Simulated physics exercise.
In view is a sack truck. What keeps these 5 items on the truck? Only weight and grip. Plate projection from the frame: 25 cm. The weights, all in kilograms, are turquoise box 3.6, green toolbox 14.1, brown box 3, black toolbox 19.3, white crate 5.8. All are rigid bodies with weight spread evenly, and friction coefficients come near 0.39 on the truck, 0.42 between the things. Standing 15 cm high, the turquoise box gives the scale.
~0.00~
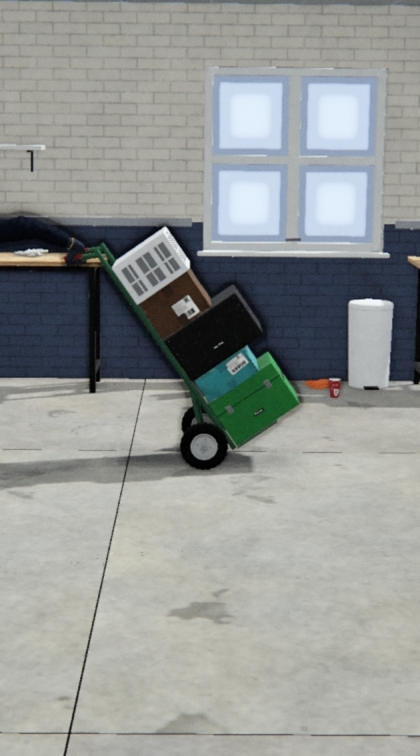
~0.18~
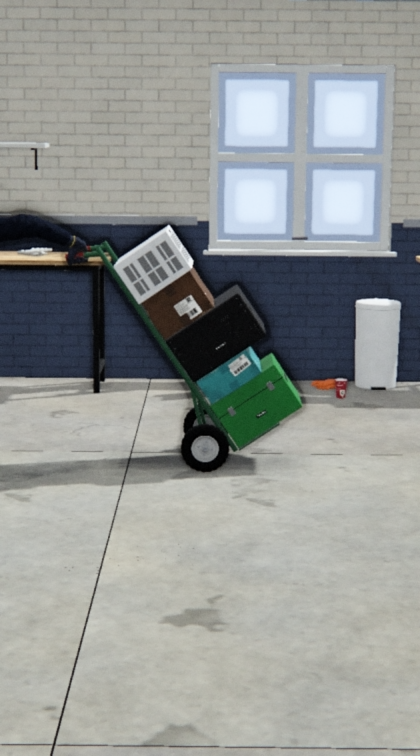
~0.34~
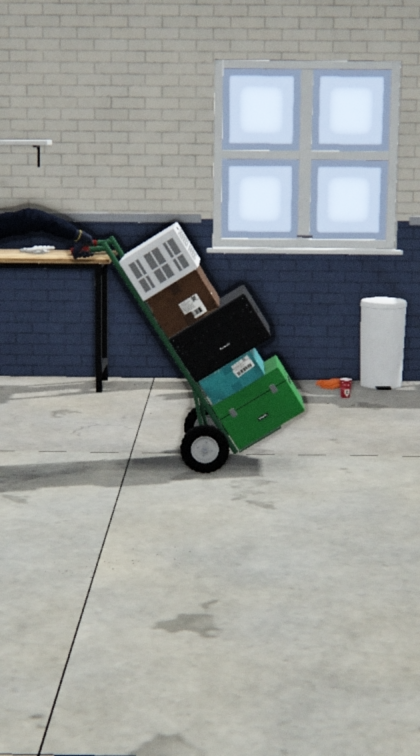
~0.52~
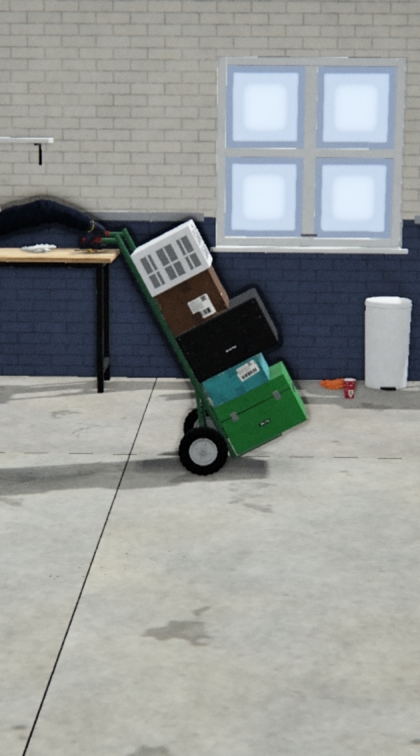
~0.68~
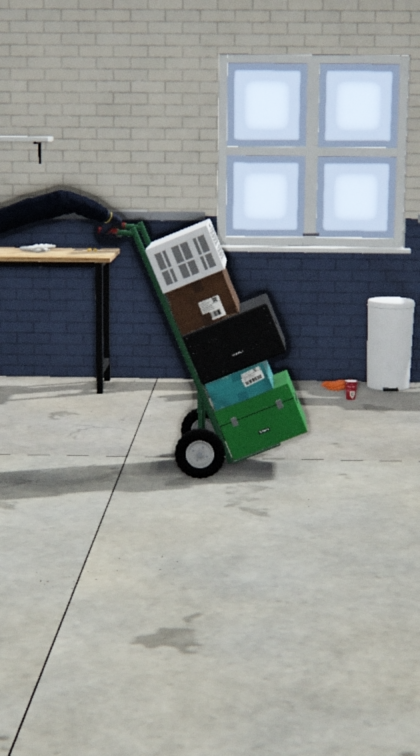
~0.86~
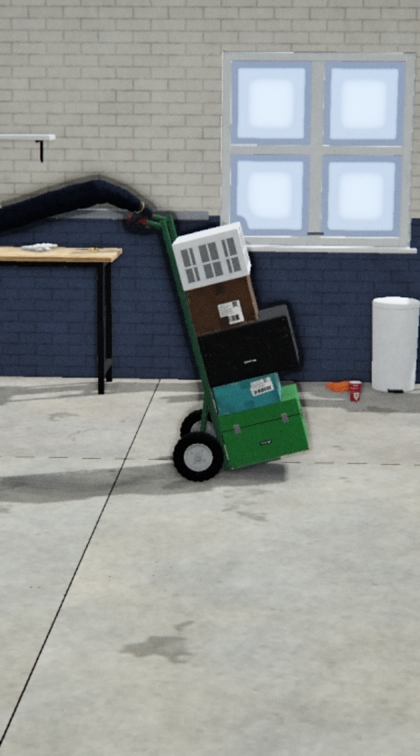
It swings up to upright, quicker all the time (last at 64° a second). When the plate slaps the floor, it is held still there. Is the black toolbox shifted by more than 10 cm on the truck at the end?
It loses its position.
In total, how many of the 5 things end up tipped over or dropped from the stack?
I get 4.
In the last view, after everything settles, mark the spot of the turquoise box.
It settles somewhere near (320, 388).
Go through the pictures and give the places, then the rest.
The first frame shows truck 35° back; black toolbox (213, 332); turquoise box (226, 370).
The second frame shows truck 34° back; brown box (178, 301); white crate (154, 264).
The third frame shows truck 32° back; turquoise box (232, 372); green toolbox (258, 402).
The fourth frame shows truck 28° back; brown box (192, 298); white crate (172, 258).
The fifth frame shows truck 23° back; turquoise box (240, 379); green toolbox (261, 414).
The sixth frame shows truck 15° back; black toolbox (249, 345); brown box (223, 301).
After 1.46 s, truck upright; black toolbox 14° off its base near (292, 360); white crate 14° off its base; brown box 14° off its base.
After 2.26 s, truck upright; brown box and white crate now dropped from the stack; black toolbox 50° off its base near (329, 371); turquoise box 50° off its base.
After 2.56 s, truck upright; black toolbox now dropped from the stack; turquoise box on its side.
In the end (3.5 s), dropped from the stack, brown box, black toolbox and white crate; toppled on the truck, turquoise box; the last one under 10 cm from the start. In the last view, black toolbox near (366, 428).
